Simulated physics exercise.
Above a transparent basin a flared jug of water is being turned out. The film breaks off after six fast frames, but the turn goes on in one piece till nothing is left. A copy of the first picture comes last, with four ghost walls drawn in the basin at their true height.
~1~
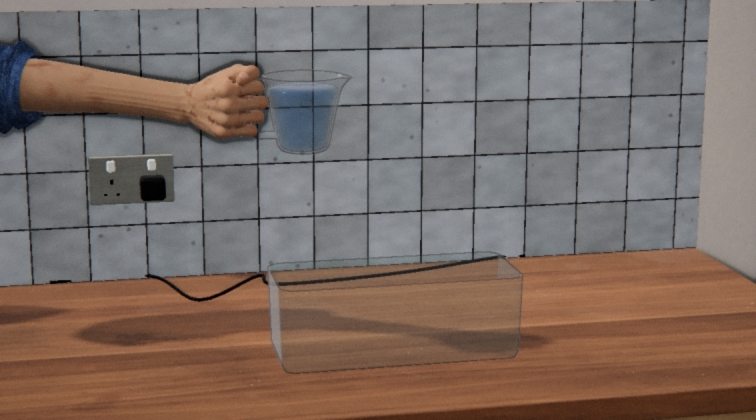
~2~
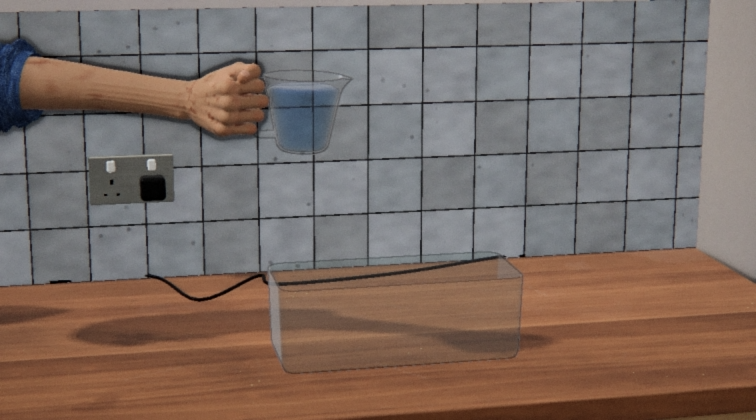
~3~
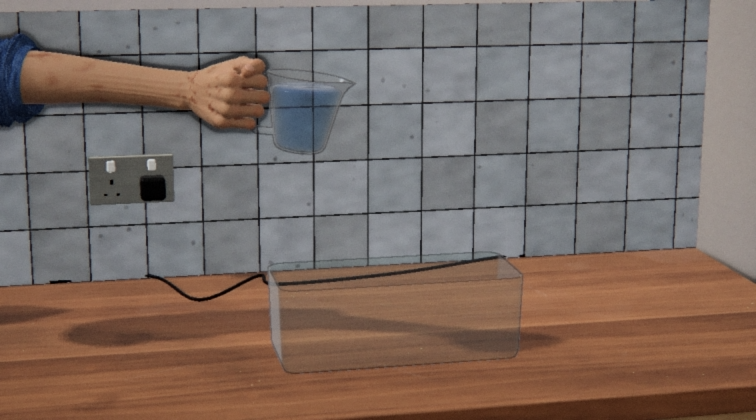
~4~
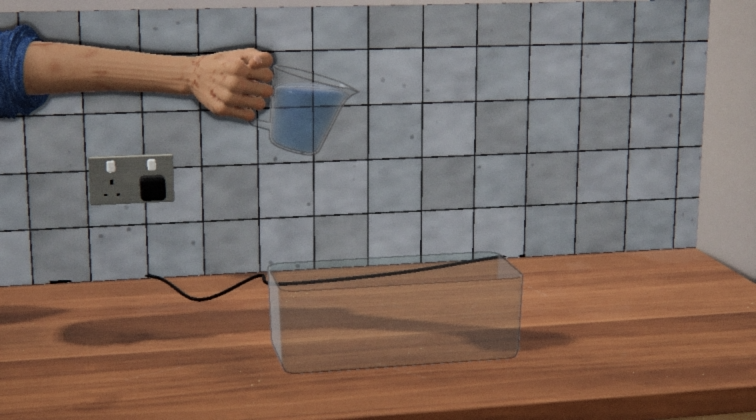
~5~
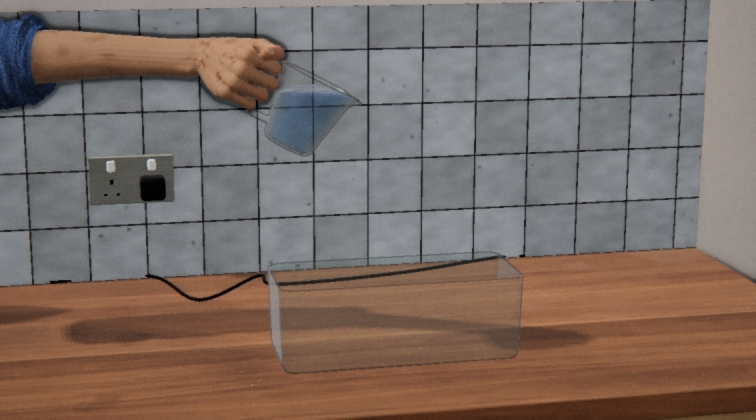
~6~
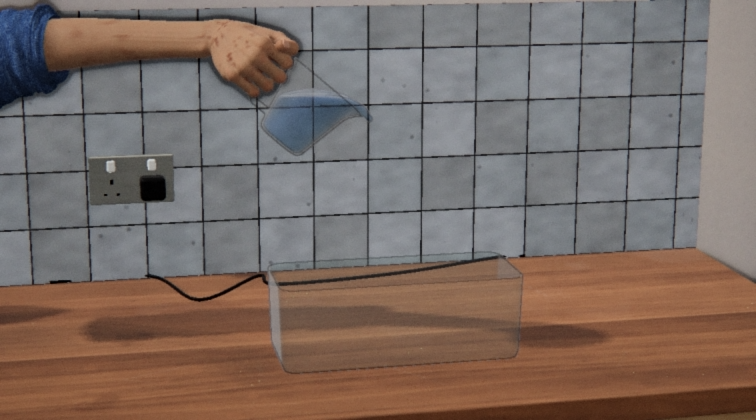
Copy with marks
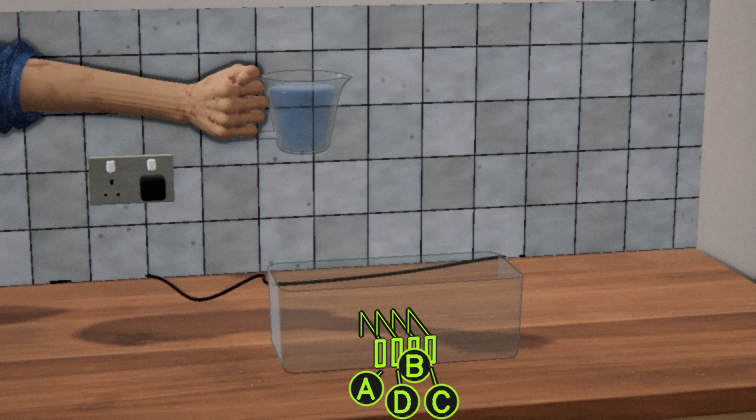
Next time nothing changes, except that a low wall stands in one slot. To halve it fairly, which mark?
Slot B does it best.
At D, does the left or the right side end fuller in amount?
The right side.
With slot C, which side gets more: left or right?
The left one.
On the marked copy, A at (381, 371); B at (414, 369); C at (431, 368); D at (397, 370).
For slot A, about 9 % ends left of the wall and 87 % right of it; 4 % is lost outside.
For slot B, about 53 % ends left of the wall and 42 % right of it; 5 % is lost outside.
For slot C, about 74 % ends left of the wall and 19 % right of it; 7 % is lost outside.
For slot D, about 23 % ends left of the wall and 74 % right of it; 3 % is lost outside.
